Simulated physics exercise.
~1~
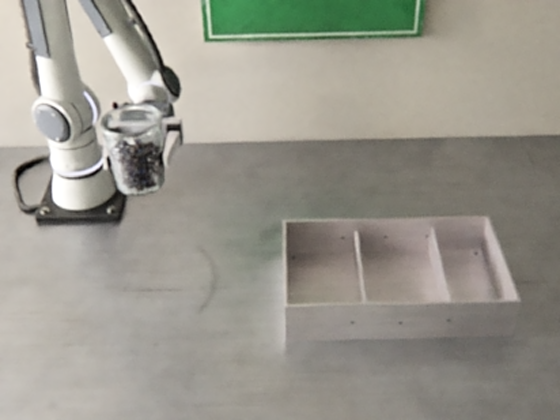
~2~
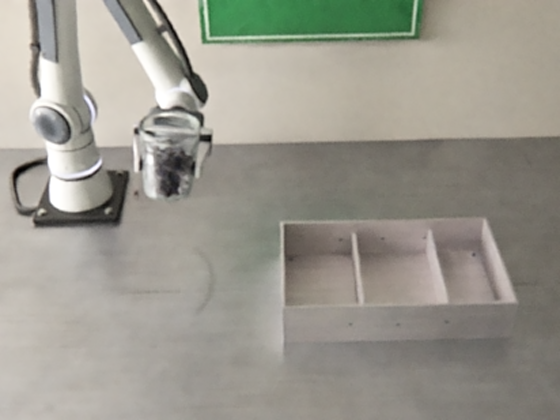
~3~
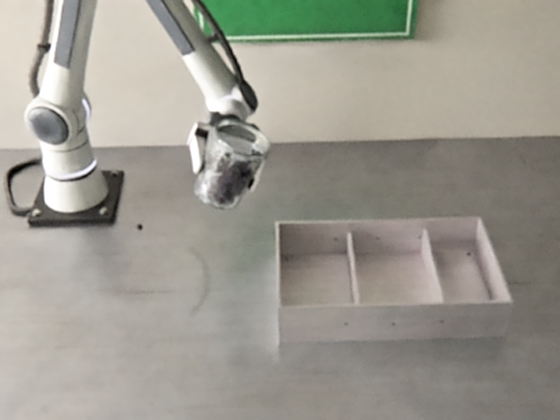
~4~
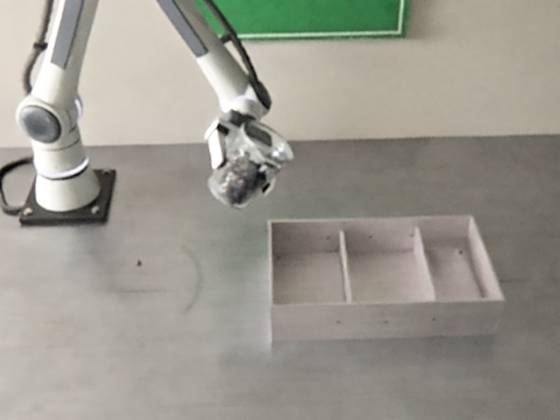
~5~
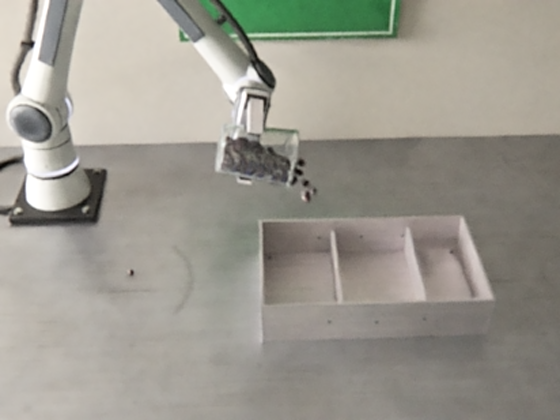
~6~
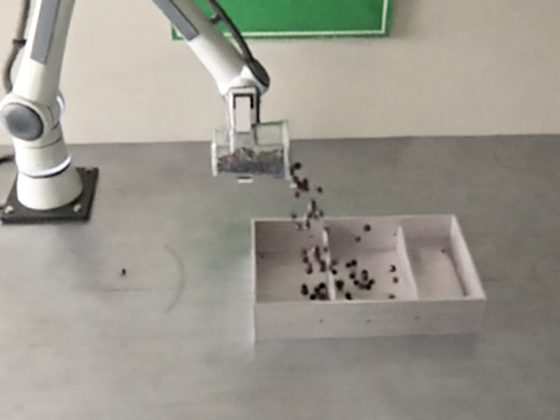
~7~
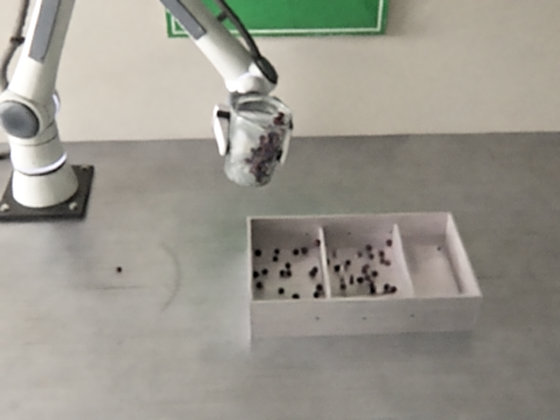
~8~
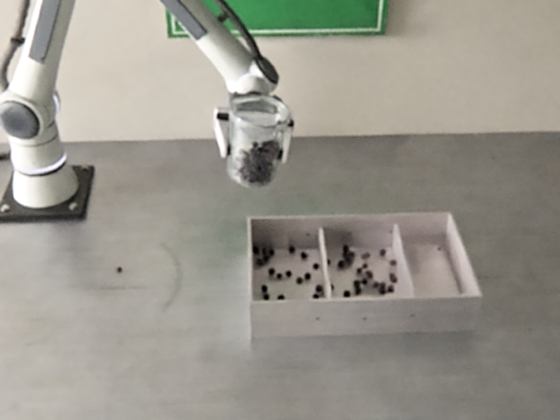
On a gray tabletop, a robot arm carried a clear tumbler of dark beads to the right, tipped it and spilled some into the left and middle parts of an open box, then turned it back up with many beads still inside.
